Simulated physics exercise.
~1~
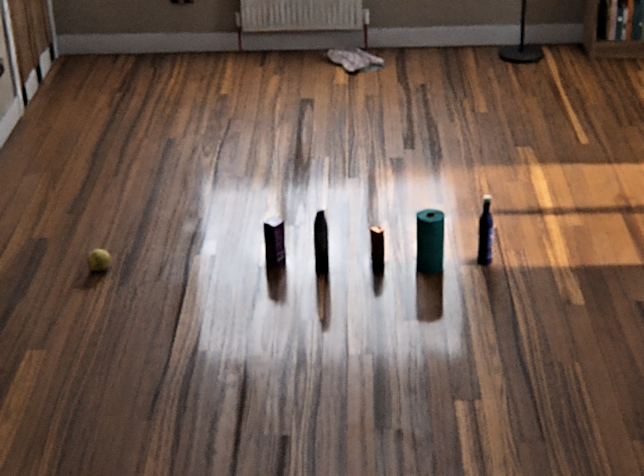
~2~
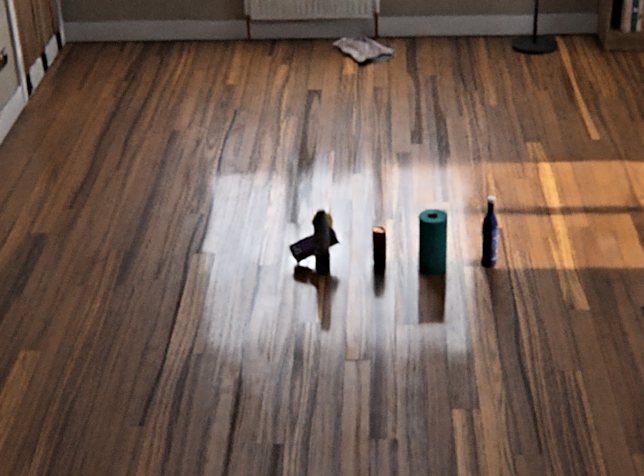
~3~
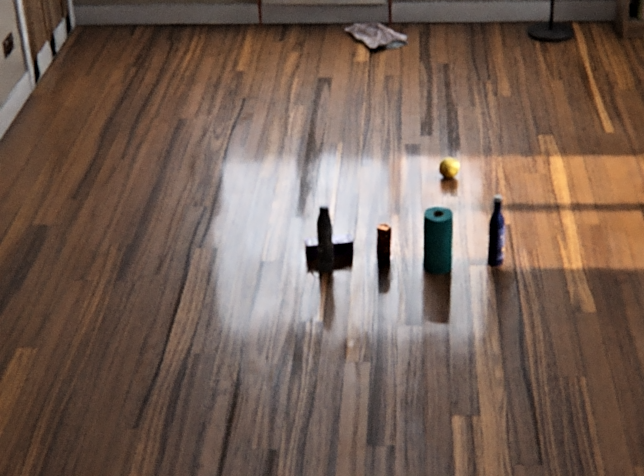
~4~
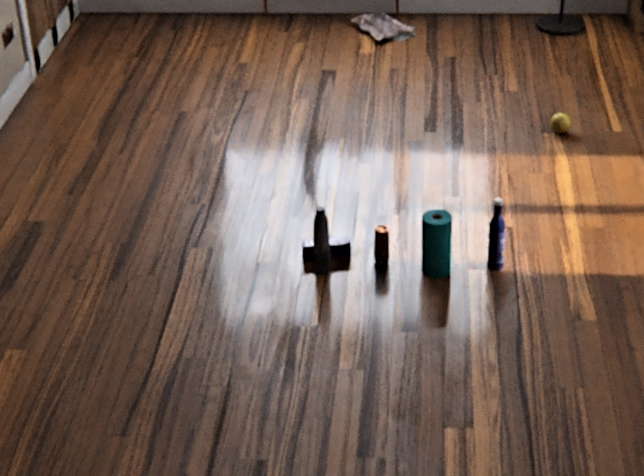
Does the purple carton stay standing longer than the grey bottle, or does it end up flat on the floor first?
The purple carton ends up flat on the floor first. It tips over and lies on its side, while the grey bottle is still upright at the end.
